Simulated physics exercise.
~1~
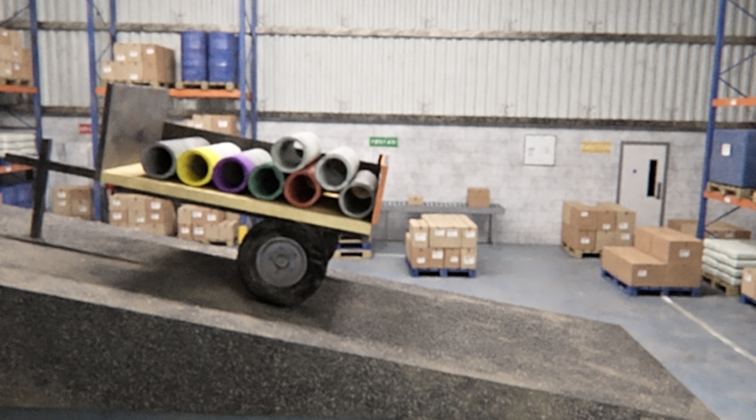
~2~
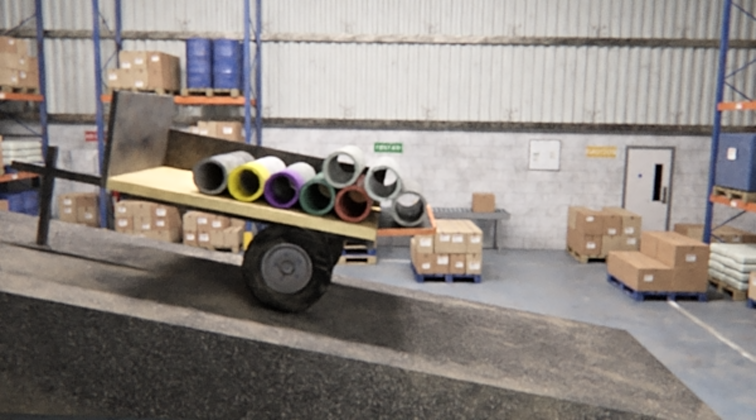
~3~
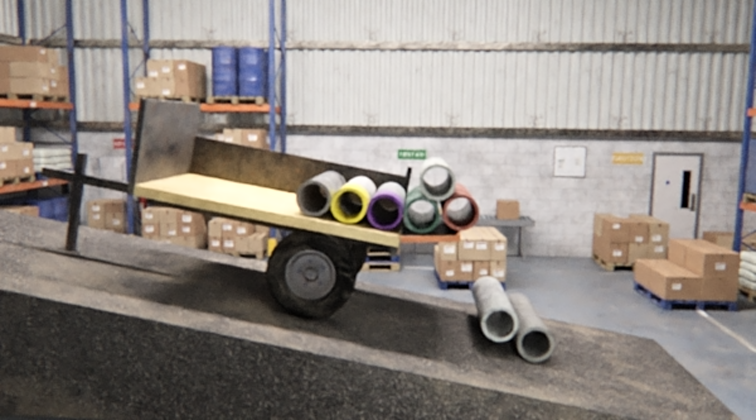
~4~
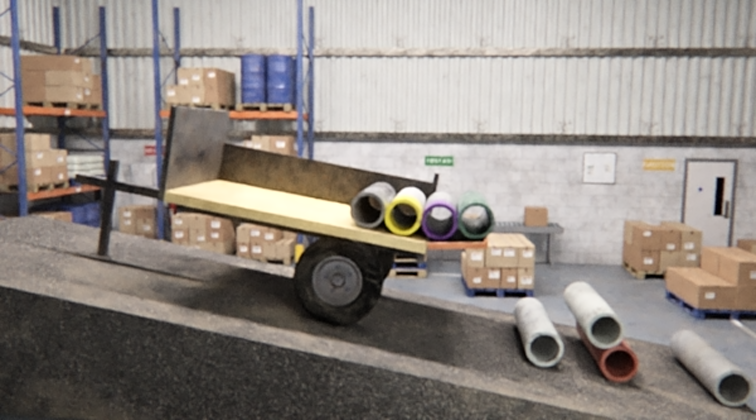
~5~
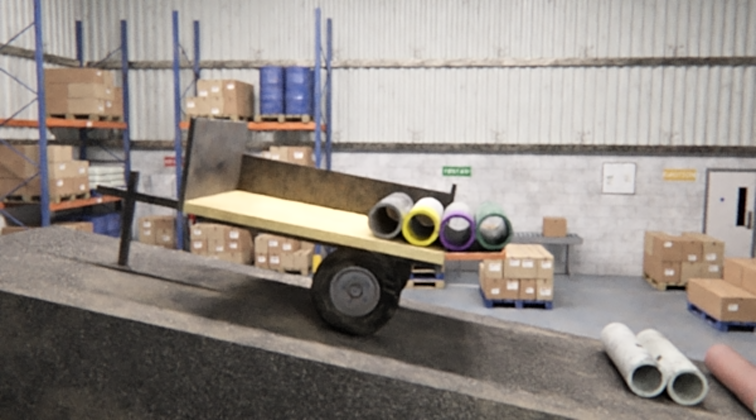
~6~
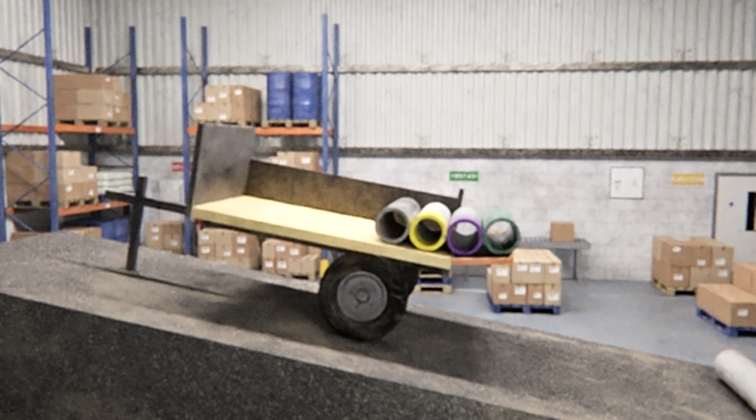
Several concrete pipes rolled off the lowered tailgate of a sloping trailer and tumbled away down the ramp to the right, while the yellow one stopped on the bed and the purple one came to rest on the tailgate, both still aboard.
